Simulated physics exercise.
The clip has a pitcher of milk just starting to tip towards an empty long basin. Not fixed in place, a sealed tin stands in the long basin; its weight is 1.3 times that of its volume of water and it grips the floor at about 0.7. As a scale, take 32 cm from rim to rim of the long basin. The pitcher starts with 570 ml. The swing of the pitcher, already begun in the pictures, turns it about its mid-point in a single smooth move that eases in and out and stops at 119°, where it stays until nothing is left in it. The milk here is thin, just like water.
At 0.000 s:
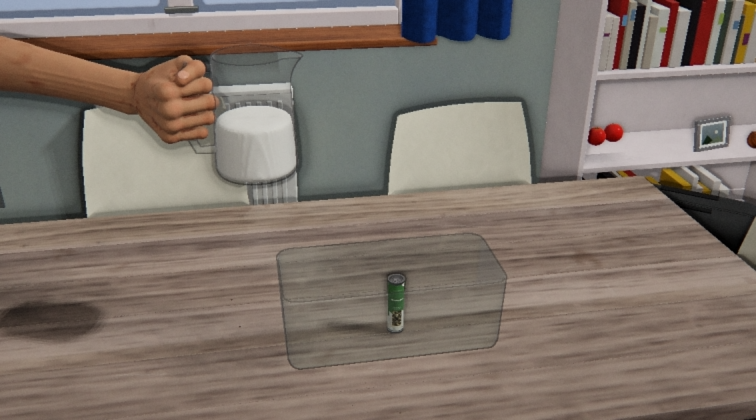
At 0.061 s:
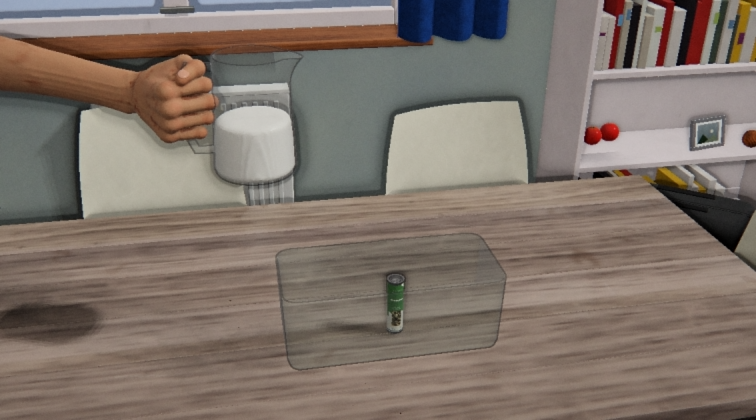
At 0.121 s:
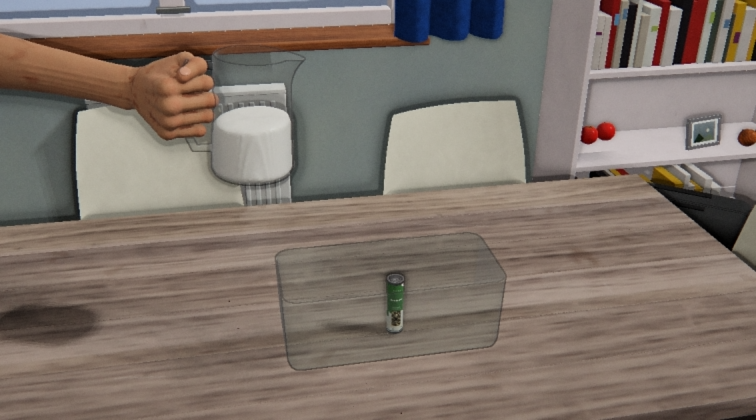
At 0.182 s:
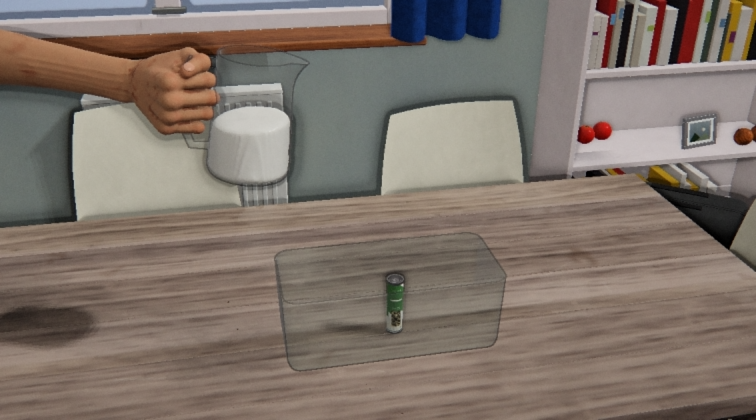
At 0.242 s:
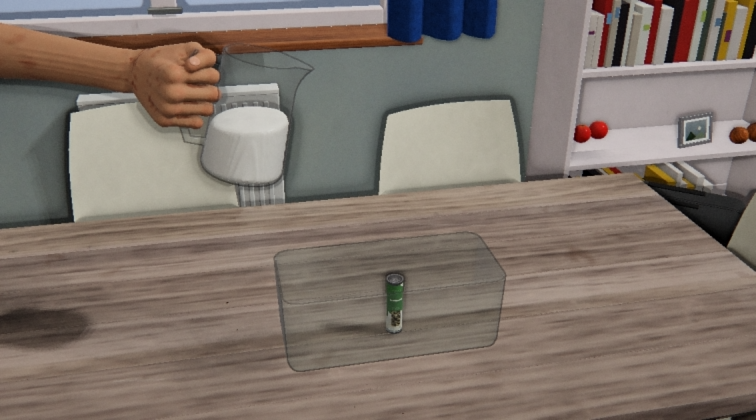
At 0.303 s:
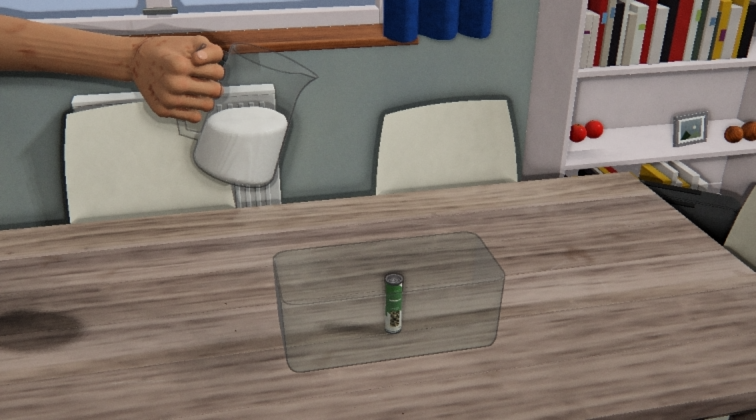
The clip shows a hand holding a clear pitcher of milk above a wooden table, where a small green and white tin stands inside a transparent long basin, as the pitcher slowly tilts to the right.
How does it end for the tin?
It tips over.
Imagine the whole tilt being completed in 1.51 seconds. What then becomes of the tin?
With that tilt, the tin tips.
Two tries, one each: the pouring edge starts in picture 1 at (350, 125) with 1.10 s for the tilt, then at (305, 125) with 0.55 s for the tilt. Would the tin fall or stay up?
The tin overturns the first time and stays vertical the second time.
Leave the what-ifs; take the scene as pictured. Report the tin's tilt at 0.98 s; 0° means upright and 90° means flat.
It sits at roughly 0°.
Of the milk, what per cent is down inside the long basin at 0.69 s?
0 %, give or take.
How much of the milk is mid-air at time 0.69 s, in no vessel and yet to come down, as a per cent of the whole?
I'd put it at about 3 percent.
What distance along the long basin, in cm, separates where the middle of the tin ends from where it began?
All told, the tin's centre has moved close to 9.5 cm.
Then, 0.69 s in, the tilt is 83° and 97 per cent is still to pour; the tin stands where it began.
Then, 0.98 s in, the tilt is 115° and 34 per cent is still to pour; the tin stands 1 cm from where it began.
Then, 1.28 s in, the tilt is 119° and 1 per cent is still to pour; the tin lies on its side.
Then, 1.60 s in, the tilt is 119° and 0 per cent is still to pour; the tin lies on its side.
Finally, the tin lies on its side.
